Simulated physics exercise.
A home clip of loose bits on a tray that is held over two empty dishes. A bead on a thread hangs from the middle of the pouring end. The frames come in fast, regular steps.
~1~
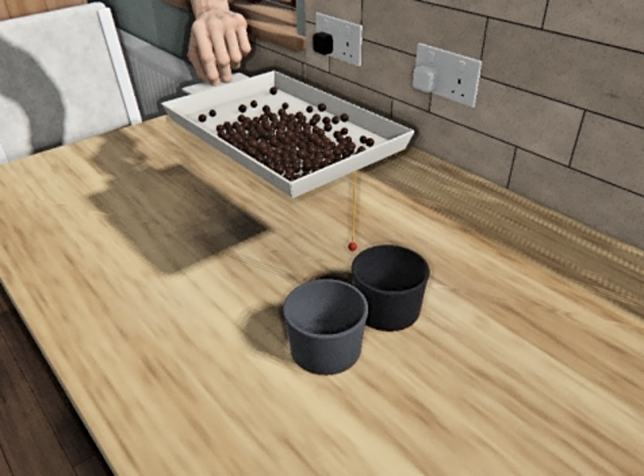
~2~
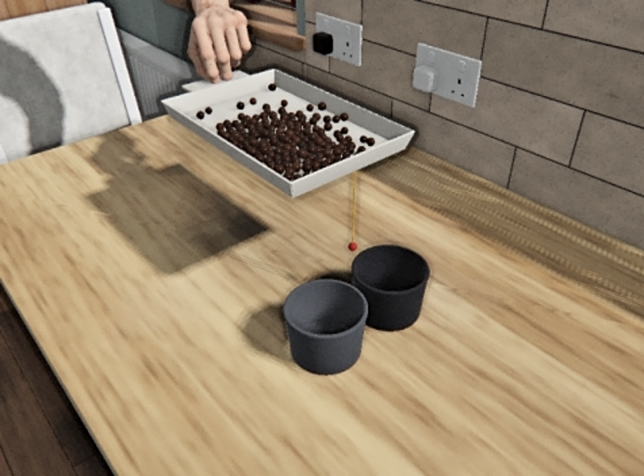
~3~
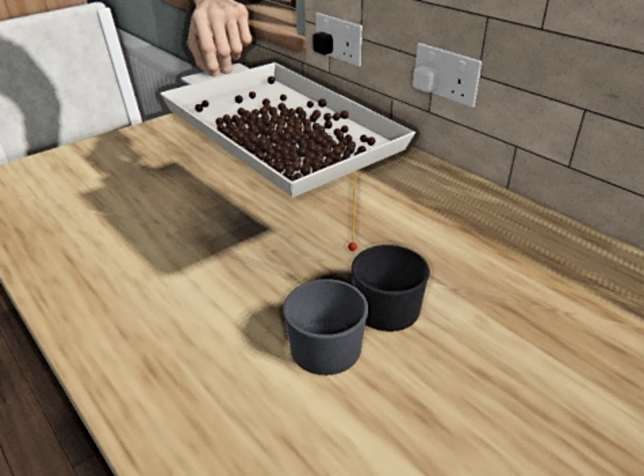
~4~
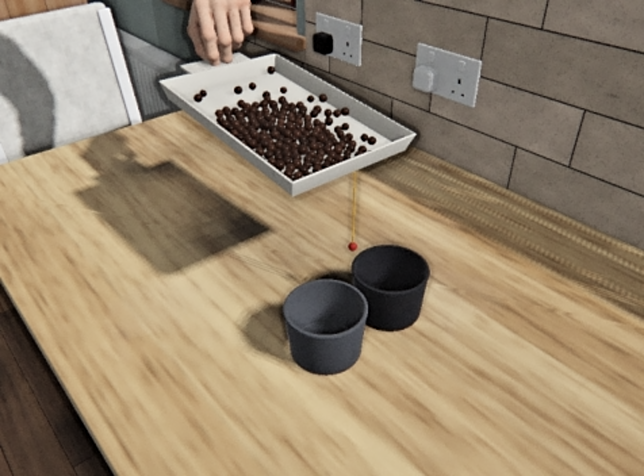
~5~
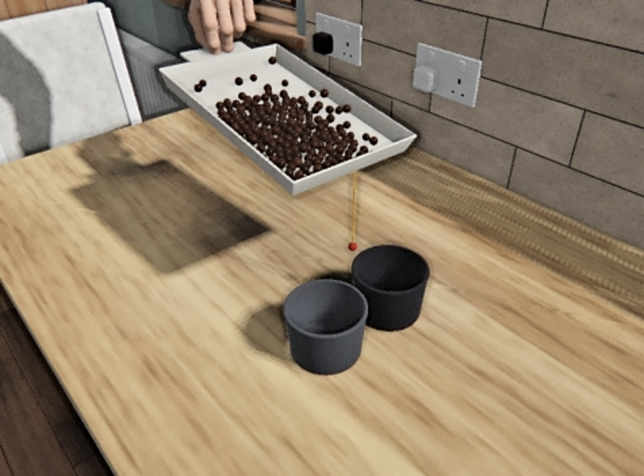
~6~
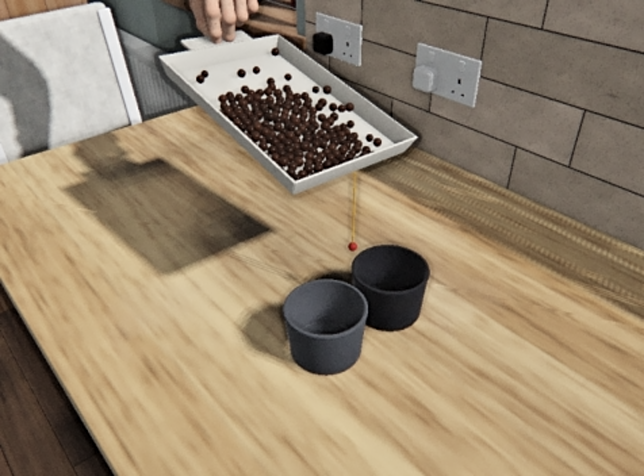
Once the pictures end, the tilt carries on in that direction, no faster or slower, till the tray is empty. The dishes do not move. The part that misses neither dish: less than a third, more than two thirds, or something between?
In the dishes lies between a third and two thirds of it.
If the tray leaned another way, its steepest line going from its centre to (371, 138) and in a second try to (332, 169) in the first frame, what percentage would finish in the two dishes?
Roughly 10 per cent, and 80 per cent.
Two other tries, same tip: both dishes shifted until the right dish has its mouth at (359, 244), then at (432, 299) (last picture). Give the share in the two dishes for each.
The first gives 0 %, the second 0 %.
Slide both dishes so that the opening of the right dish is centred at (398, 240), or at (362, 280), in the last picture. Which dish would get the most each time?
First the right-hand dish, then the right one.
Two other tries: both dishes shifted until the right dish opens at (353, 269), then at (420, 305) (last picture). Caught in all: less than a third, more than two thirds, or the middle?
First under a third, then below one third.
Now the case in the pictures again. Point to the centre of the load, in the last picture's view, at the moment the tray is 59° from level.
Close to (366, 147).
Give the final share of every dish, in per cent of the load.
The left dish has 10 per cent, the right dish has 40.
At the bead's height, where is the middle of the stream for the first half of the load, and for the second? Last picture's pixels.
Early half (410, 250), late half (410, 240).
Soon, tray tipped steeply; most on the tray; a small part in the right dish; a stray few outside both; a small part in the air.
A while on, tray tipped right over; a small part in the left dish; about half in the right dish; about half outside both; a small part in the air.
Towards the end, tray tipped past a quarter turn; a small part in the left dish; about half in the right dish; about half outside both.
Finally, tray tipped past a quarter turn; a small part in the left dish; about half in the right dish; about half outside both.
